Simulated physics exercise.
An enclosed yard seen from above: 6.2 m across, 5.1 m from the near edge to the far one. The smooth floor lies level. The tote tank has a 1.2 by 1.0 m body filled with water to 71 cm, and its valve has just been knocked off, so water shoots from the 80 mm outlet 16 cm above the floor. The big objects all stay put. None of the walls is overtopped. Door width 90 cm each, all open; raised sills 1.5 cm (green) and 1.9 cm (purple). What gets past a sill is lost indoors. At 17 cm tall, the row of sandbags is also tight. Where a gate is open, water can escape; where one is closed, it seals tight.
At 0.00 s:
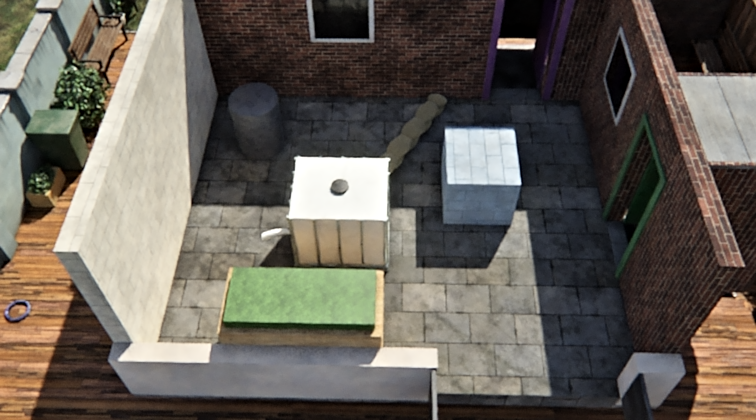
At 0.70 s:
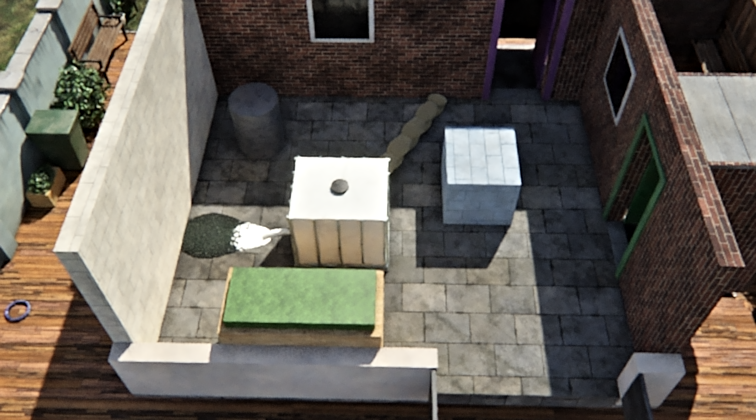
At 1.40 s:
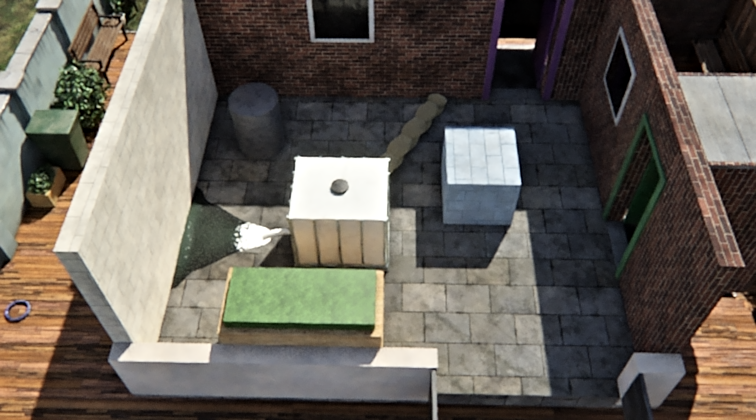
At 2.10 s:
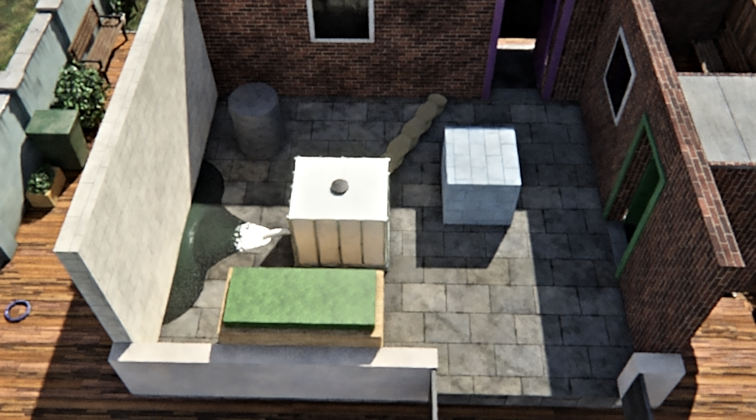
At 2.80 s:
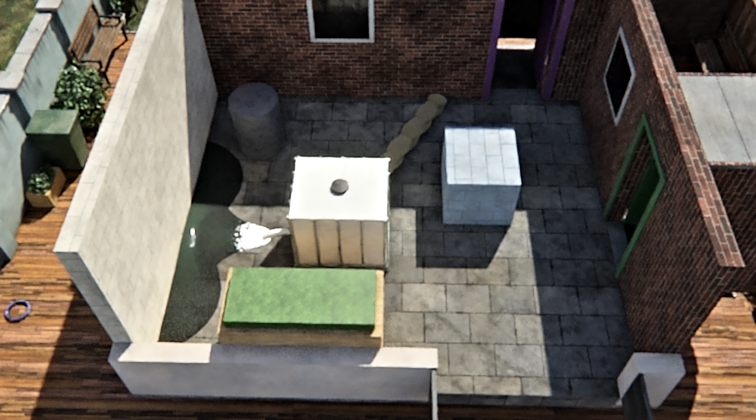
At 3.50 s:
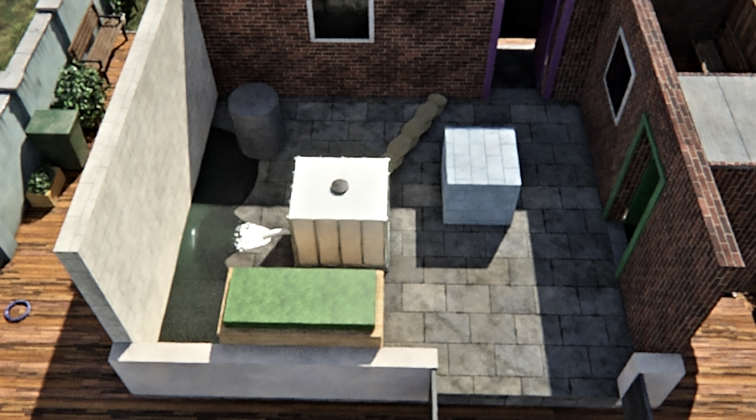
Water shoots from the left side of a white, box-shaped tank in a walled yard of grey paving, seen from high above by a still camera. A green-topped planter sits in front of the tank, a grey cylinder behind it to the left, and a pale block to the right, near brick walls. The water splashes down, darkens the paving, reaches the pale left wall and spreads along it both ways.
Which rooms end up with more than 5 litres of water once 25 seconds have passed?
Taking each in turn: Behind the green door, 5 litres or less; behind the purple door, 5 litres or less.
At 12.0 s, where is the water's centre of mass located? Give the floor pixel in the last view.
Close to (238, 220) in the last picture.
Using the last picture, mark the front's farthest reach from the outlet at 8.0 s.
Tip position: Roughly (219, 97), last view.
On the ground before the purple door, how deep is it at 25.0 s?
Depth: Approx. 0.0 cm.
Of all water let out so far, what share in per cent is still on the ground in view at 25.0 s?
I'd put what remains at some 100 per cent.
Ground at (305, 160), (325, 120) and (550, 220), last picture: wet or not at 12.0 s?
Soaked, soaked, bone dry.
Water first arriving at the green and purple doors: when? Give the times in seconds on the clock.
Green door: Not within the 25 s; purple door: Not within the 25 s.
After 5.0 s water covers 15 % of the floor and is deepest (6 cm) near (185, 232); green door not reached, purple door not reached.
After 8.0 s water covers 20 % of the floor and is deepest (6 cm) near (185, 232); green door not reached, purple door not reached.
After 12.0 s water covers 35 % of the floor and is deepest (6 cm) near (183, 242); green door not reached, purple door not reached.
After 16.0 s water covers 45 % of the floor and is deepest (6 cm) near (183, 242); green door not reached, purple door not reached.
After 25.0 s water covers 50 % of the floor and is deepest (6 cm) near (195, 242); green door not reached, purple door not reached.
